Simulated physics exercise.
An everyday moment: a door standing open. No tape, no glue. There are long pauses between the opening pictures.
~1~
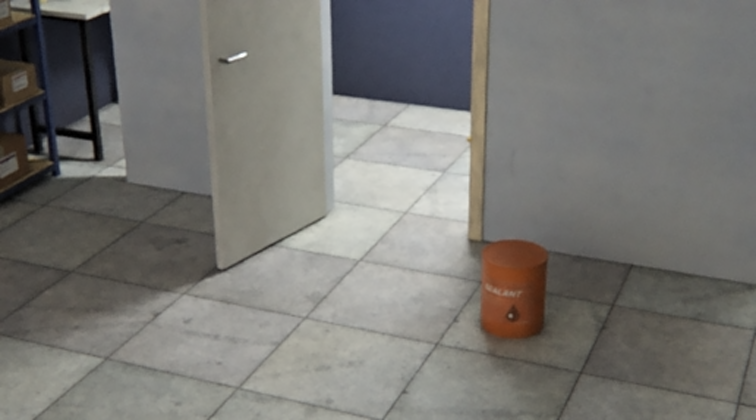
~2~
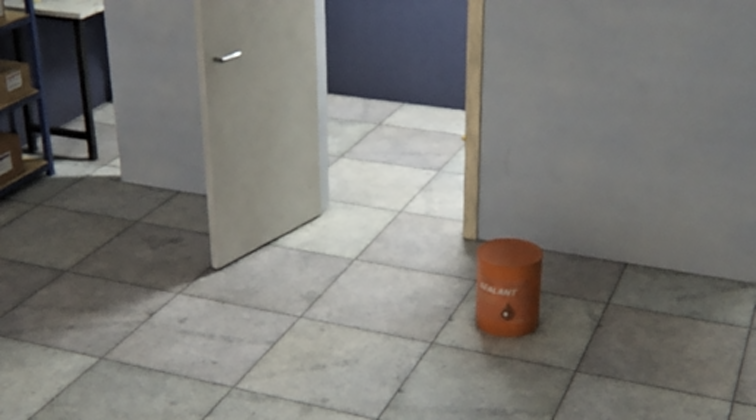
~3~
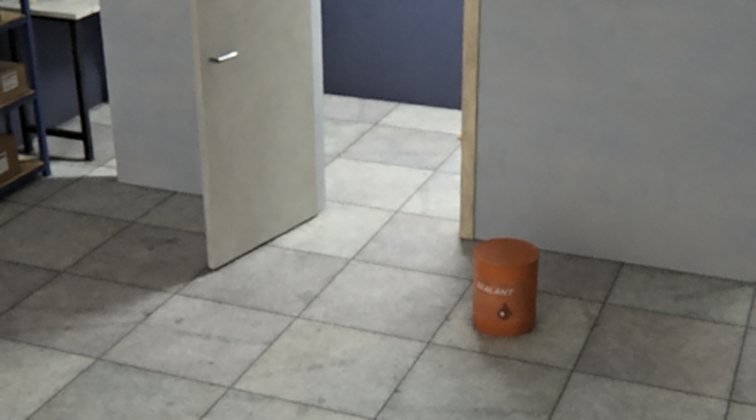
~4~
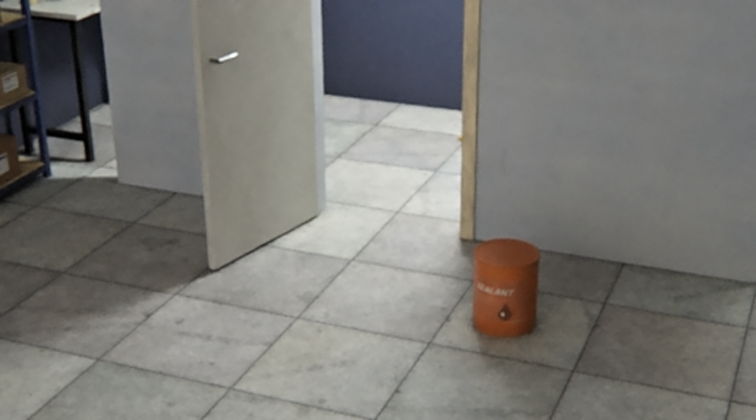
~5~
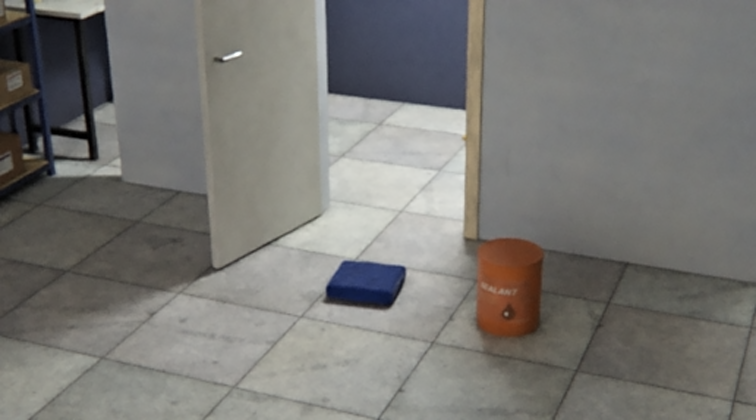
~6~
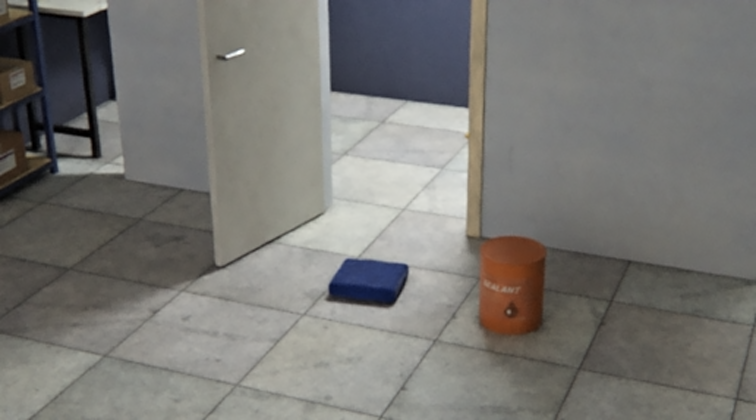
A pale door stands wide open in a grey-walled room with a tiled floor, seen from a raised viewpoint that shifts very slightly. An orange pail sits to the right of the doorway, with shelves of boxes and a table at far left and a dark blue wall beyond. Door and pail stay still, and later a blue cushion appears on the floor between them, lying motionless.
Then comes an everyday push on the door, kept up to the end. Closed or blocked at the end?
It shuts.
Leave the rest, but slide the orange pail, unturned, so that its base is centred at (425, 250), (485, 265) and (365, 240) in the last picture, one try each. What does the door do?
In the first case it stops short; in the second case it reaches the frame; in the third case it jams.
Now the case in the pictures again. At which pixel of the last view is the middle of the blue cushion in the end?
Near (416, 283).
Then, 0.90 s later than the last frame, door at 61°.
Then, 1.20 s later than the last frame, door at 41°; blue cushion moved about its own width near (410, 283).
When it is over, door at 0°; moved from the start, blue cushion; orange pail as before. End places, in pixels of the last picture, blue cushion near (416, 283).
